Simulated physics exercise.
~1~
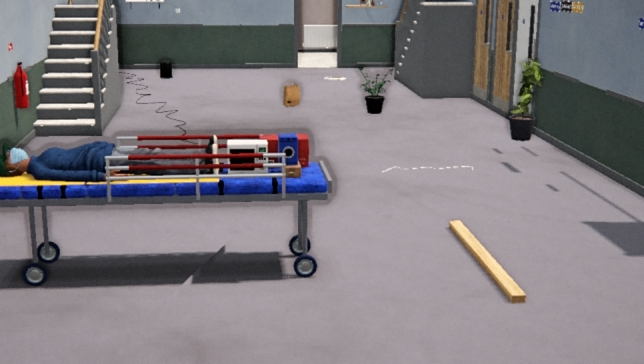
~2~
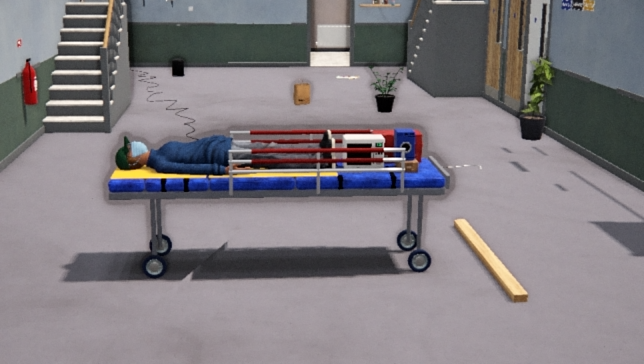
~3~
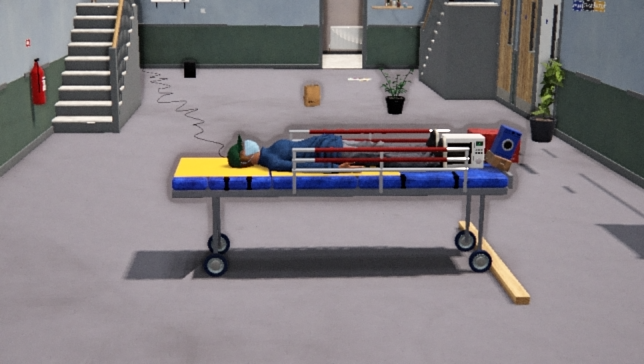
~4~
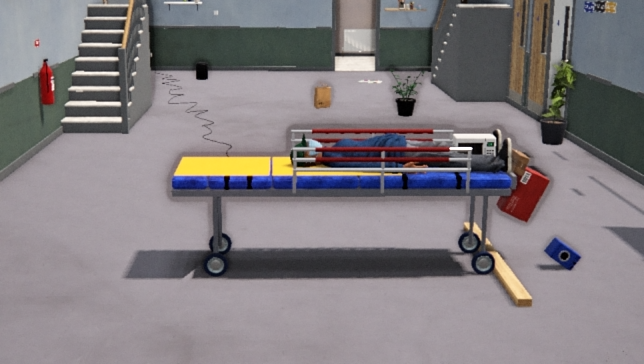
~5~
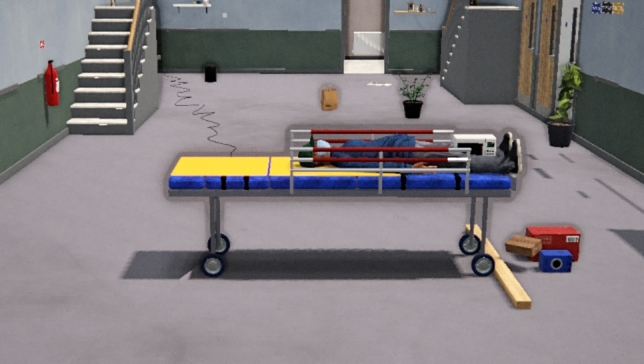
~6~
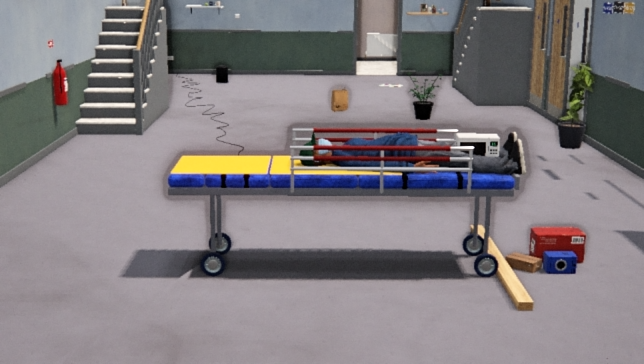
A wide grey-floored hall with stairs, potted plants and a red extinguisher is seen from the side, the view drifting slightly. A limp person in blue, wearing a cap, lies on a wheeled trolley with a blue and yellow top, with a red holdall, blue pump, white monitor and brown box at the right end. The trolley rolls right and stops by a wooden beam on the floor. The person and the loose items keep sliding right. The holdall and pump tumble off the end, then the brown box follows. They rest on the floor, while the person and monitor stay aboard.
